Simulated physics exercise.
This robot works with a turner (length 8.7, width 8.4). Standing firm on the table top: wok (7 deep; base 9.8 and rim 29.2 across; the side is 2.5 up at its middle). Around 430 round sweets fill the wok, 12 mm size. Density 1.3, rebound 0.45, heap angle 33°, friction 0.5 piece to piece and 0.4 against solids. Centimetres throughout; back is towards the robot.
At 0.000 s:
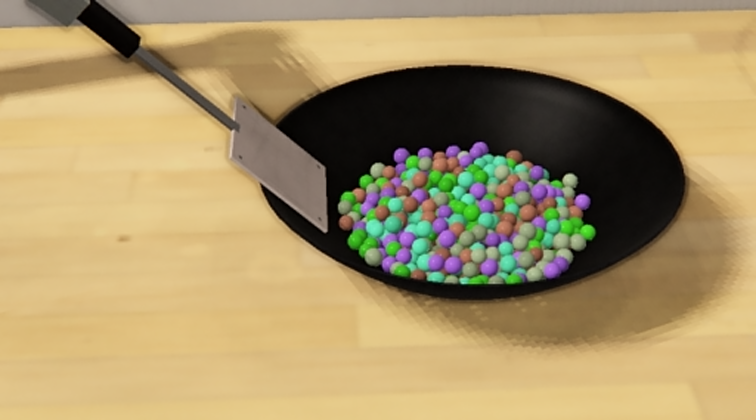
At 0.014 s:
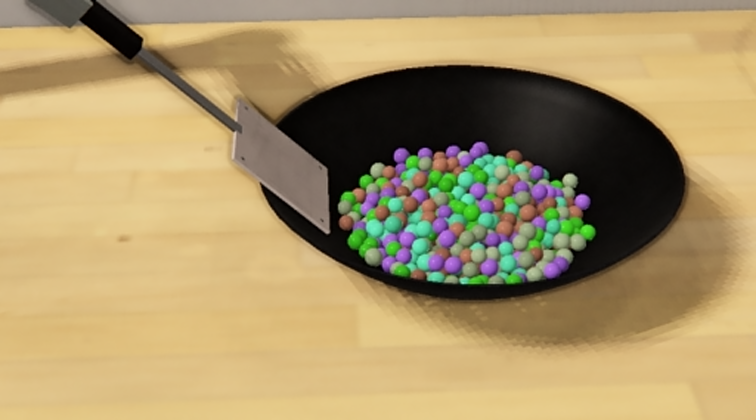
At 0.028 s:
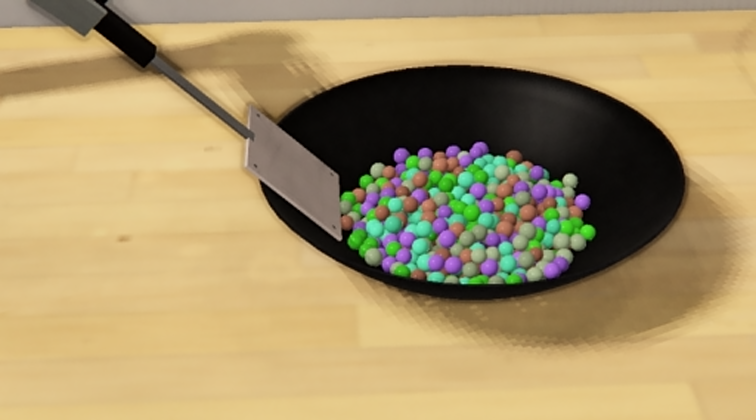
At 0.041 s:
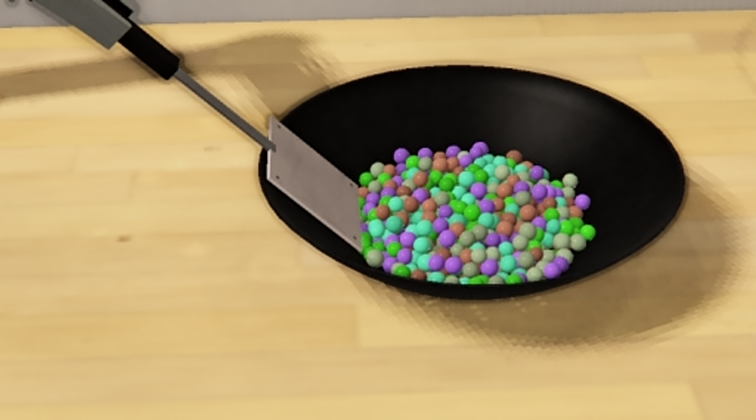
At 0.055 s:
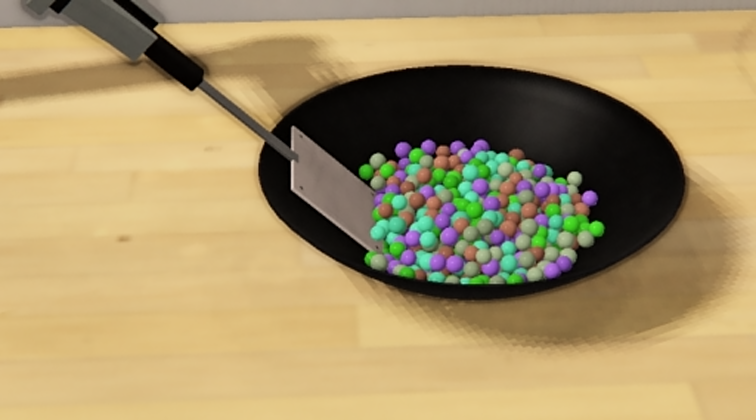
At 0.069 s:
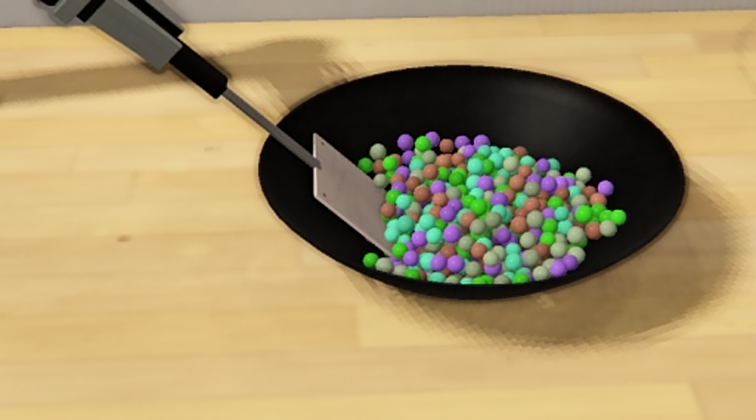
Metal turner sliding down into a black wok on a wooden table top, pushing a heap of multicoloured round sweets rightward.
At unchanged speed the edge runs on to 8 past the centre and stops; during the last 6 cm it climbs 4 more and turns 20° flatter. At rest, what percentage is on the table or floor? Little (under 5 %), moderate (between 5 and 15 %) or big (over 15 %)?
A big share, over 15 %, ends on the table or floor.
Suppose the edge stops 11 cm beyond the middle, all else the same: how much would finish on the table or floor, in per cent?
Then about 50 per cent.
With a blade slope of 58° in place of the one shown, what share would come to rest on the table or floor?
In that case some 40 per cent.
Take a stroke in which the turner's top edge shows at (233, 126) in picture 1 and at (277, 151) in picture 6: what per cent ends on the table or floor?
Some 10 per cent.
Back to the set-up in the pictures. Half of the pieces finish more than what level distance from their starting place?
Some 7 cm.
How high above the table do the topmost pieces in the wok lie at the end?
Some 6.5 cm.
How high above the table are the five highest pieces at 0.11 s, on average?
About 7 cm.
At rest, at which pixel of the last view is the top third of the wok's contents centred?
Near (581, 197).
After 0.11 s, sloping 45°, highest piece 7 above the table; 434 in the wok.
After 0.14 s, sloping 39°, highest piece 9 above the table; 431 in the wok, 3 on the blade or in flight.
After 0.36 s, sloping 25°, highest piece 14 above the table; 291 in the wok, 60 on the table or floor, 83 on the blade or in flight.
After 1.41 s, sloping 25°, highest piece 6 above the table; 291 in the wok, 143 on the table or floor.
In the end, 291 in the wok, 143 on the table or floor. That is 33 % on the table or floor.
